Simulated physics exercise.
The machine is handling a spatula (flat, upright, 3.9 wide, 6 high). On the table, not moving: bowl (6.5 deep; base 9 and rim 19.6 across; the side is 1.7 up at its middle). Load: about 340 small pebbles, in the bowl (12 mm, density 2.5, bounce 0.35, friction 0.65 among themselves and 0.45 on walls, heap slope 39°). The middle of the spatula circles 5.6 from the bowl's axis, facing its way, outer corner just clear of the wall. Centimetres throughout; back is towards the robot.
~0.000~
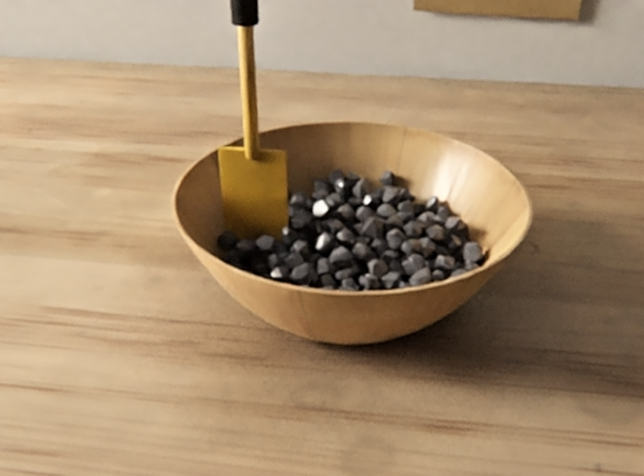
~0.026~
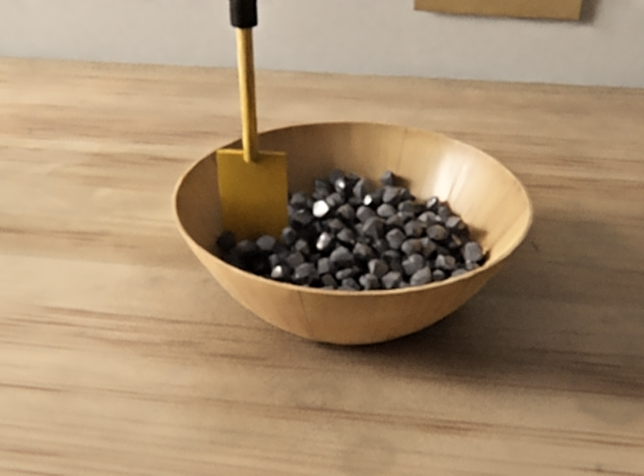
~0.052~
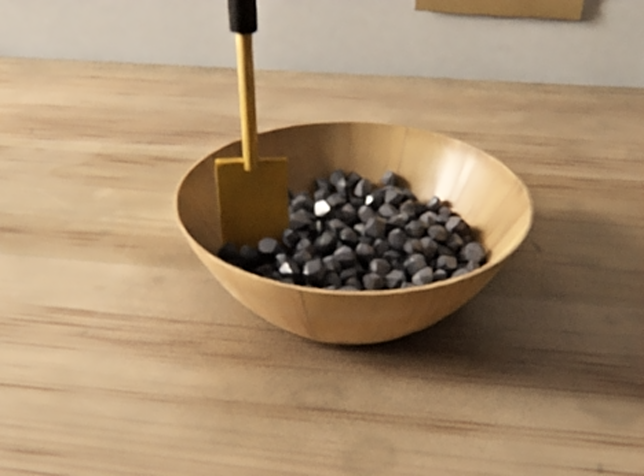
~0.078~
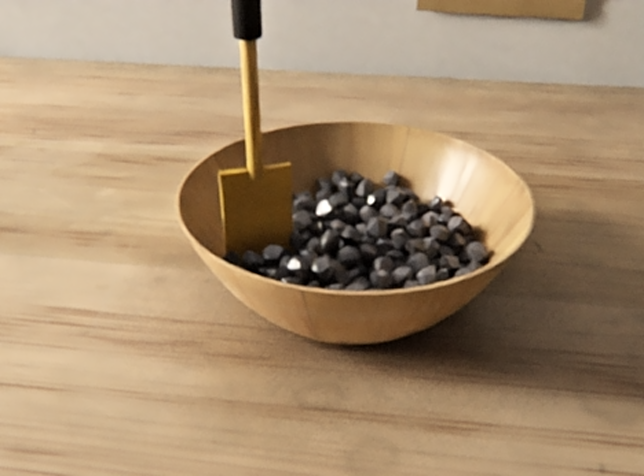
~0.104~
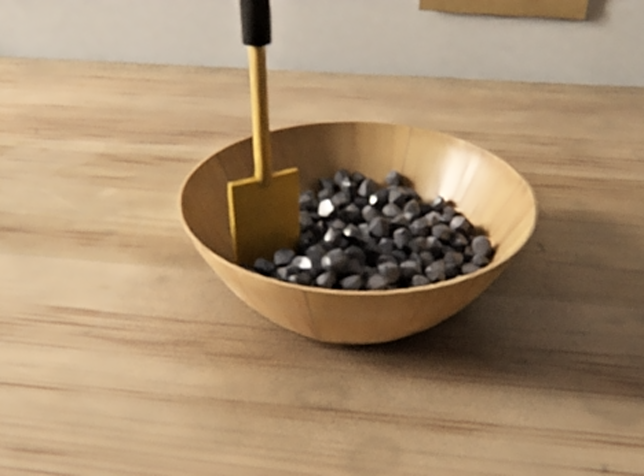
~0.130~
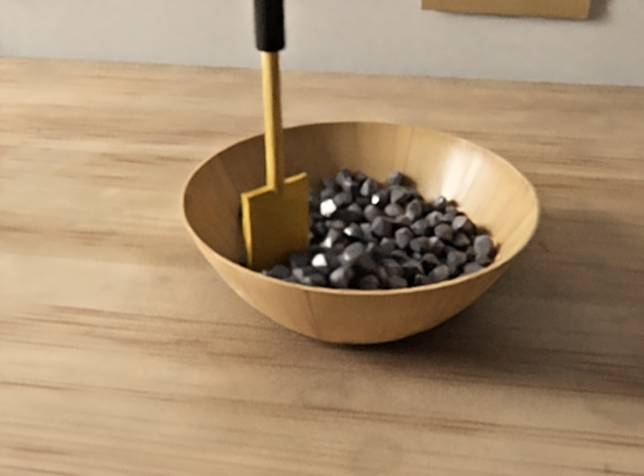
On a light wooden table, a wide wooden bowl holds a heap of dark, shiny pebbles, with a yellow spatula upright inside at the left. The spatula barely shifts at first, then sweeps along the bowl's left side towards the viewer, turning as it goes, while the nearby pebbles shift slightly.
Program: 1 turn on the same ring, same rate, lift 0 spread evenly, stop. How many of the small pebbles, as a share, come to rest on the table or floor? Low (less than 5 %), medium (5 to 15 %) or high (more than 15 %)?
A medium share, 5 to 15 %, ends on the table or floor.
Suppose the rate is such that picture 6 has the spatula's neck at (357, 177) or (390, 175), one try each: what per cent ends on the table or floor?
Some 30 and 30 per cent.
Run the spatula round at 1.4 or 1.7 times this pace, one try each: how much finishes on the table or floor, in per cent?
About 15 and 20 per cent.
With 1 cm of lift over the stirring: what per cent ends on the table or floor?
About 10 per cent.
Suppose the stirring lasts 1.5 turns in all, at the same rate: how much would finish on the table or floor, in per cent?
Then about 20 per cent.
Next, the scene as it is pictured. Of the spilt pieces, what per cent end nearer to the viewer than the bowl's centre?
Some 30 per cent.
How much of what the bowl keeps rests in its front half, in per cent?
Roughly 70 per cent.
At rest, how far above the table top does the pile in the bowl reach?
Some 7.5 cm.
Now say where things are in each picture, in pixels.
The first picture shows spatula neck at (251, 124), 0° round; upper third of the load around (349, 238), from x 225 to 475, top at y 180; 338 in the bowl.
The second picture shows spatula neck at (250, 127), 4° round; upper third of the load around (349, 238), from x 225 to 475, top at y 180.
The third picture shows spatula neck at (250, 134), 14° round; upper third of the load around (350, 241), from x 230 to 475, top at y 180.
The fourth picture shows spatula neck at (254, 142), 25° round; upper third of the load around (351, 247), from x 230 to 480, top at y 180.
The fifth picture shows spatula neck at (263, 150), 36° round; upper third of the load around (349, 252), from x 240 to 485, top at y 180.
The sixth picture shows spatula neck at (275, 158), 47° round; upper third of the load around (357, 253), from x 245 to 485, top at y 180; 338 in the bowl.
After 0.41 s, 169° round, highest piece 8 above the table; 334 in the bowl, 1 on the table or floor, 3 in flight or on the tool.
After 0.69 s, 291° round, highest piece 9 above the table; 317 in the bowl, 17 on the table or floor, 4 in flight or on the tool.
After 1.03 s, 0° round, highest piece 7 above the table; 303 in the bowl, 35 on the table or floor.
After 1.73 s, 0° round, highest piece 7 above the table; 303 in the bowl, 35 on the table or floor.
At rest, 303 in the bowl, 35 on the table or floor. That is 10 % on the table or floor.
